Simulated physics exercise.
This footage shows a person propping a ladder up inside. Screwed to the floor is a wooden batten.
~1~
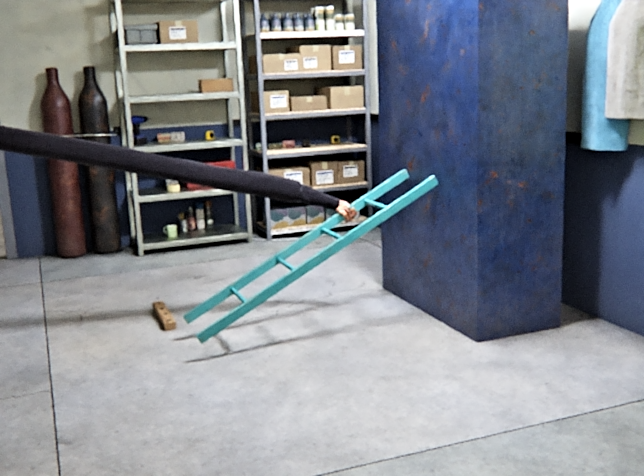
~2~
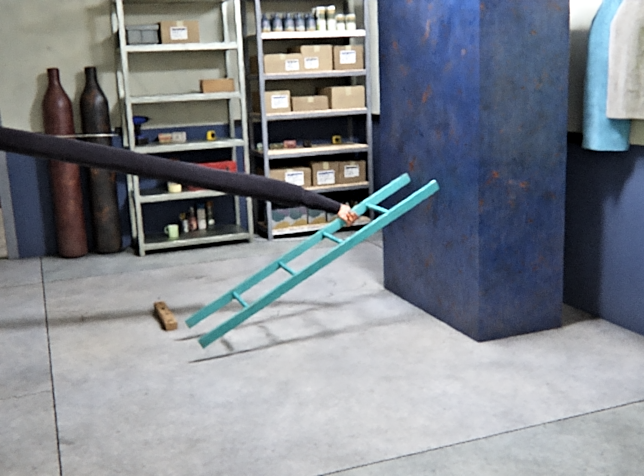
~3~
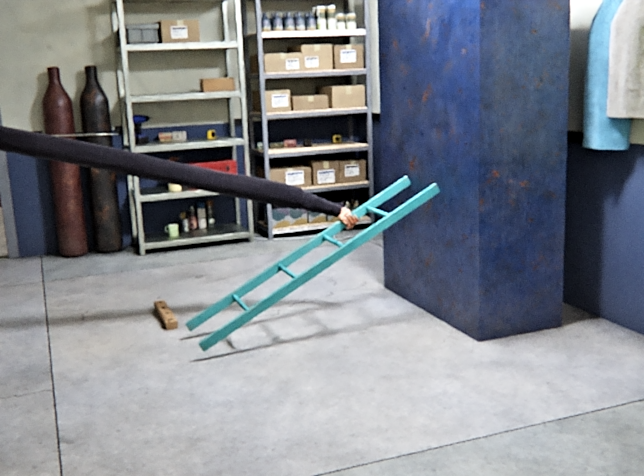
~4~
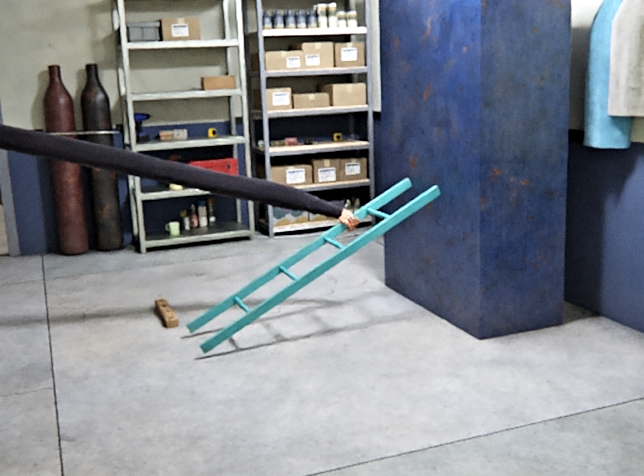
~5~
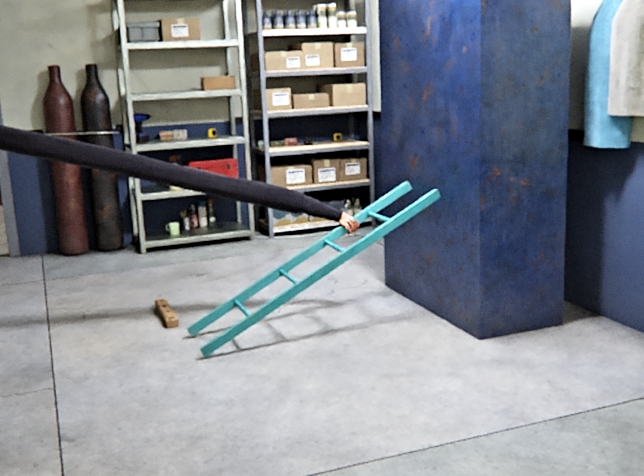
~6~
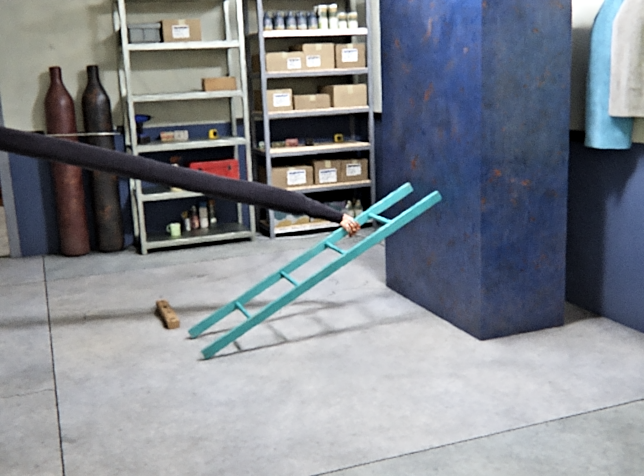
Turquoise ladder shifting very slightly down and to the right, gripped near its top by a dark-sleeved arm in a storage room.
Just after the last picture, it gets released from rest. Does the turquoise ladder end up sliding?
Yes, it slides.
Then, 0.28 s on from there, turquoise ladder turned 10° from its first pose near (307, 287).
Then, 0.42 s on from there, turquoise ladder turned 27° from its first pose near (302, 327).
In the end, the turquoise ladder gives way at the feet, near (300, 327).
